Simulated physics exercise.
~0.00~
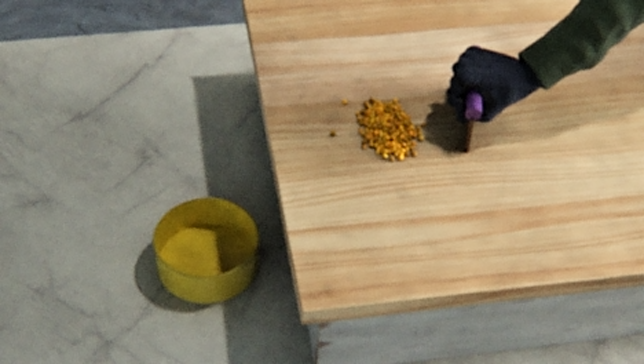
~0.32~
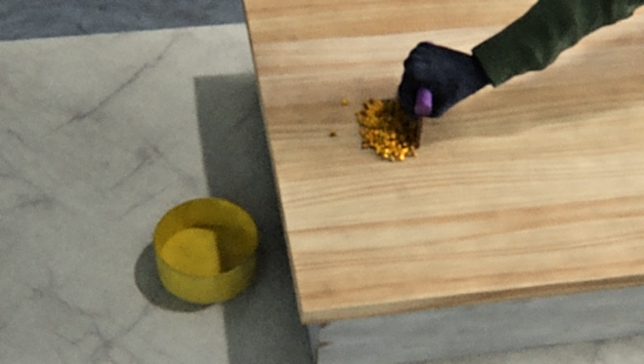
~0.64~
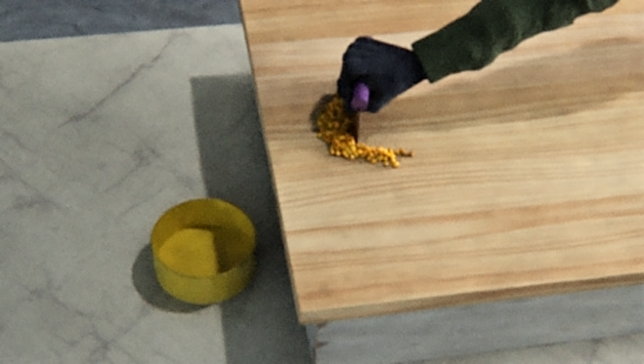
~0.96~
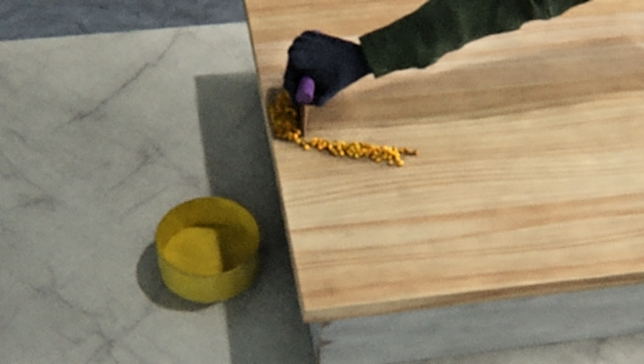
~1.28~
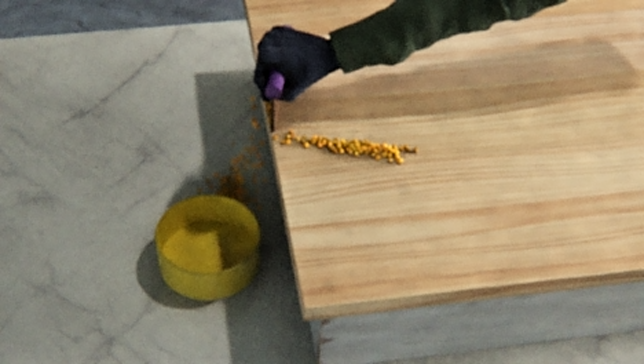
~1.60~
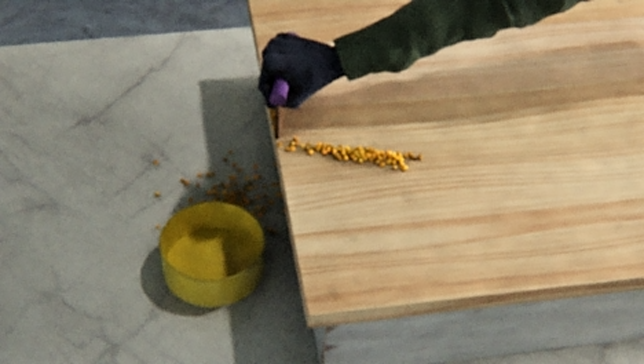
Gloved hand dragging a scraper left through golden kernels on a wooden surface, some falling beside a yellow pot, others remaining.
